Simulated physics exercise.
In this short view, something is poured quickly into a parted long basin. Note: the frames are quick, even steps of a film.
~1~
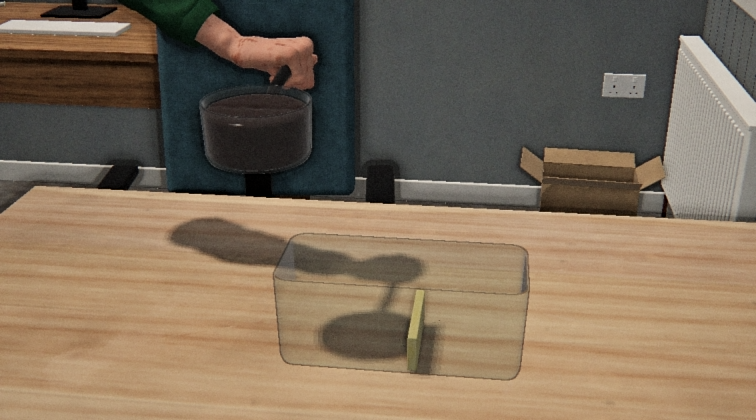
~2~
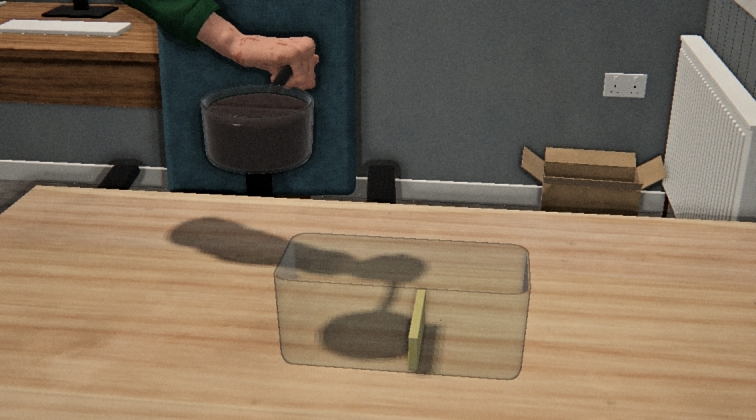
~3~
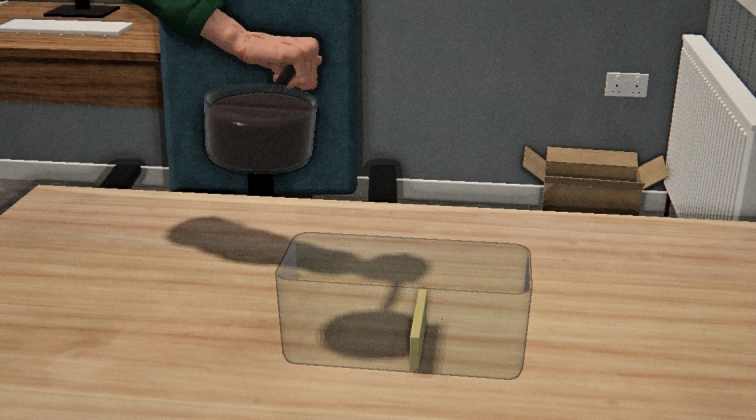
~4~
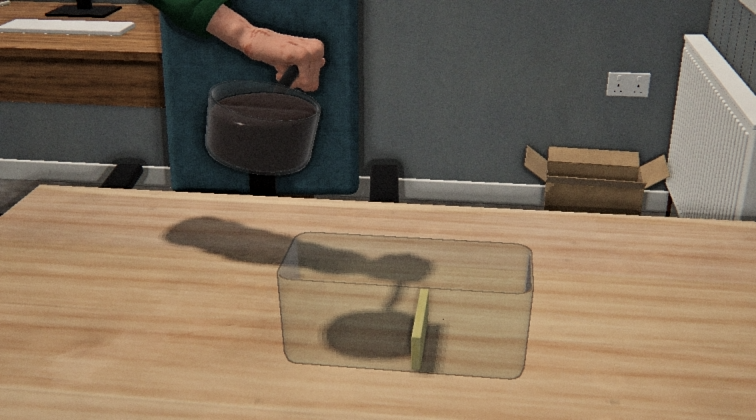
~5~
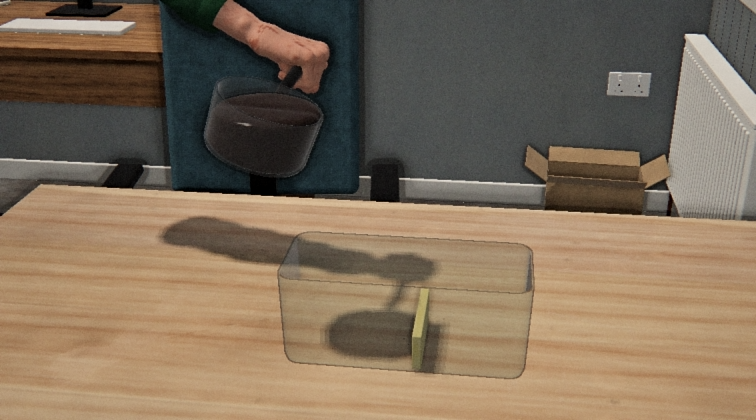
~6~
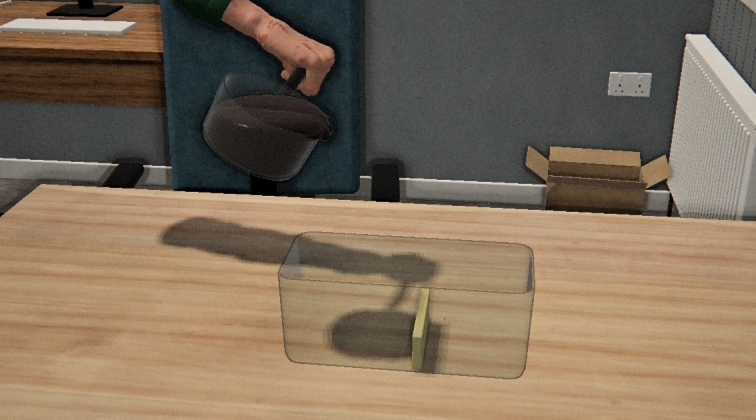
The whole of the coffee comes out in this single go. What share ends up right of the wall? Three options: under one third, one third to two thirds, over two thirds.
Answer: Under one third.
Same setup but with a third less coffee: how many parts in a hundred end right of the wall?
Near 5 %.
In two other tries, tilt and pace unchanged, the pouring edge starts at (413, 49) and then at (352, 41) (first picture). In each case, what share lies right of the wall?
It works out to around 90 % and then around 65 %.
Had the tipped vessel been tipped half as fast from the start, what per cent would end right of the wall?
It comes to some 0 in a hundred.
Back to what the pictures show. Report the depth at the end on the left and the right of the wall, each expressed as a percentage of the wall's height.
I'd put the left at about 70 and the right at about 0.
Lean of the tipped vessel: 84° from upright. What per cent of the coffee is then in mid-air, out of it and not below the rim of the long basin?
I'd reckon some 45 per cent.
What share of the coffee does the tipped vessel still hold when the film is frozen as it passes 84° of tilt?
Roughly 35 %.
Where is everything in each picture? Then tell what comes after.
In the first frame, tilt 0°; pouring edge (310, 104); surface from (207, 106) to (309, 110); the long basin's rim runs from (283, 256) to (528, 271); the wall's top is at (417, 314).
In the second frame, tilt 1°; pouring edge (311, 105); surface from (209, 105) to (310, 110).
In the third frame, tilt 5°; pouring edge (314, 108); surface from (211, 104) to (314, 111).
In the fourth frame, tilt 11°; pouring edge (318, 114); surface from (214, 105) to (316, 112).
In the fifth frame, tilt 19°; pouring edge (321, 122); surface from (215, 106) to (321, 116); 1 per cent is over the edge.
In the sixth frame, tilt 29°; pouring edge (322, 131); surface from (215, 108) to (324, 123); 4 per cent is over the edge.
A moment on, the tilt is 84° and 35 per cent is still to pour, 21 is left of the wall and 0 right of it.
Next, the tilt is 98° and 8 per cent is still to pour, 79 is left of the wall and 1 right of it.
Then the tilt is 98° and 2 per cent is still to pour, 90 is left of the wall and 5 right of it.
Later the tilt is 98° and 0 per cent is still to pour, 93 is left of the wall and 6 right of it.
In the end 93 per cent lies left of the wall, 6 right of it and 1 outside.
